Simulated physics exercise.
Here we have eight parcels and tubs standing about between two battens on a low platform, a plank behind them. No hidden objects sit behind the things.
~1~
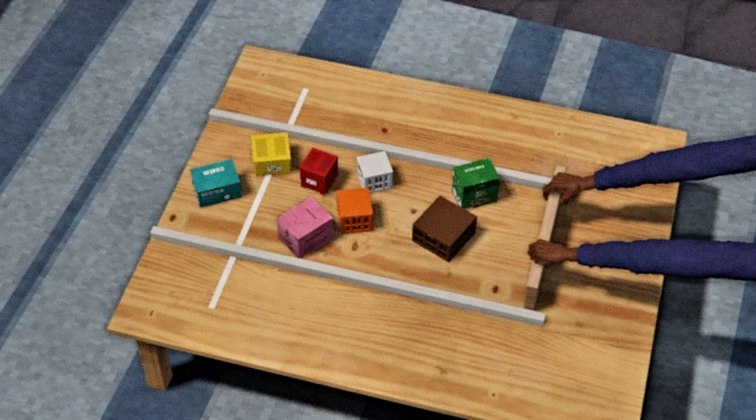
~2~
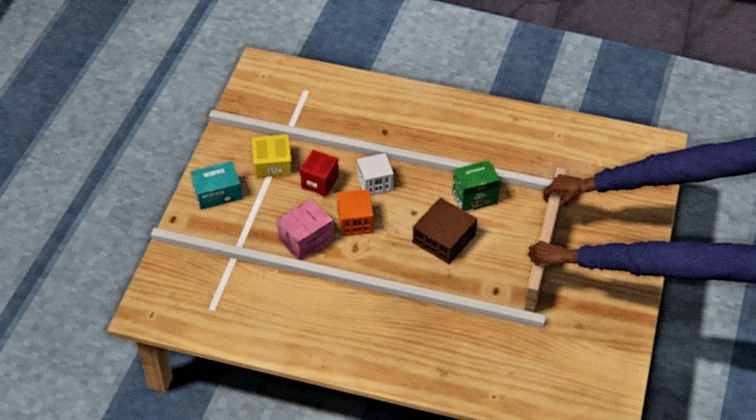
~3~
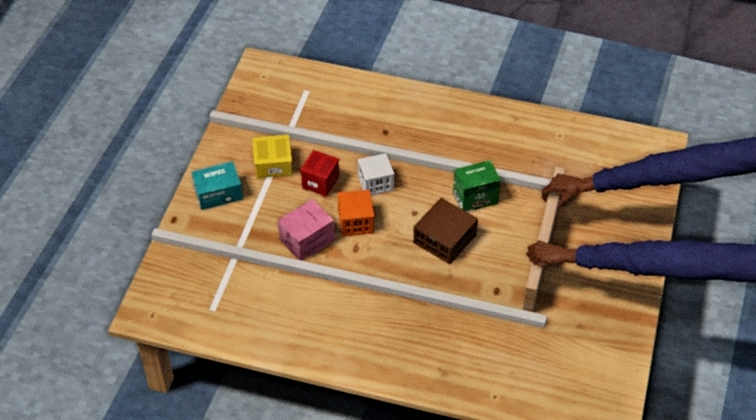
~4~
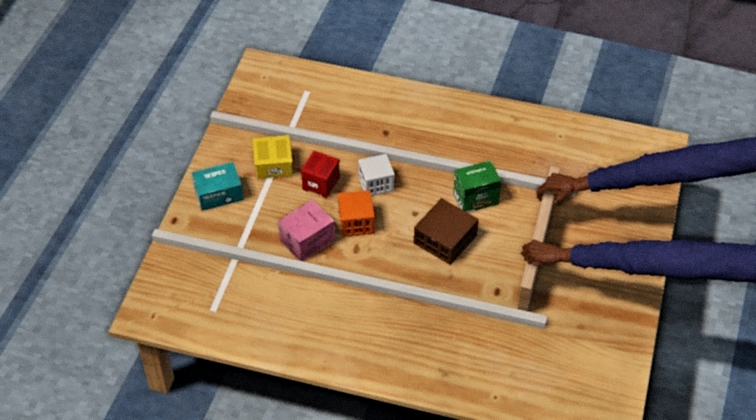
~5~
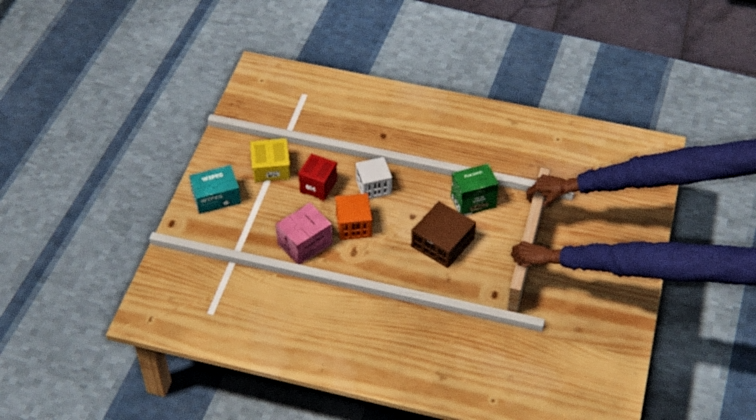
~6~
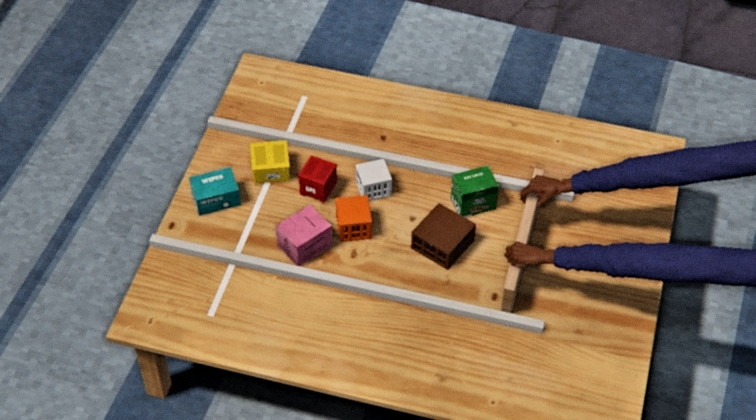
On a low wooden platform, two hands slide a plank slightly left between battens behind eight colourful boxes that stay in place.
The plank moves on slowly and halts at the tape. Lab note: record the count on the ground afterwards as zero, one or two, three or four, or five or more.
Count on ground: One or two.
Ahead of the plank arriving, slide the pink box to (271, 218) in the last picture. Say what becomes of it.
In that case it never drops.
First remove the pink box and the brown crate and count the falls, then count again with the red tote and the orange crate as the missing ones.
That gives 0 for the first pair taken away and 0 for the second.
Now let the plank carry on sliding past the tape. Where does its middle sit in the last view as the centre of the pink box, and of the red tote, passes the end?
Pink box: (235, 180); red tote: (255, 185).
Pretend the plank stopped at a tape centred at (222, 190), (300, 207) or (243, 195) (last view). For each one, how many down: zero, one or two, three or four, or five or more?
Going through the places as listed, I'd say 5 or more, then zero, then either three or four.
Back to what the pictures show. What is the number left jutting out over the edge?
The tally is 1.
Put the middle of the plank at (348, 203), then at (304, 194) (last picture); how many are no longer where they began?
Moved so far: 7, later 8.
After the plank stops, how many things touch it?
That makes 2.
A little later, none off yet; turquoise box at rest near (215, 191); yellow tote at rest near (270, 163); red tote at rest near (318, 180).
Next, none off yet; turquoise box at rest near (215, 191); yellow tote shifted a little near (249, 159); red tote shifted about its own width near (281, 175).
When it is over, the number that fall off is one or two; down, yellow tote and turquoise box.
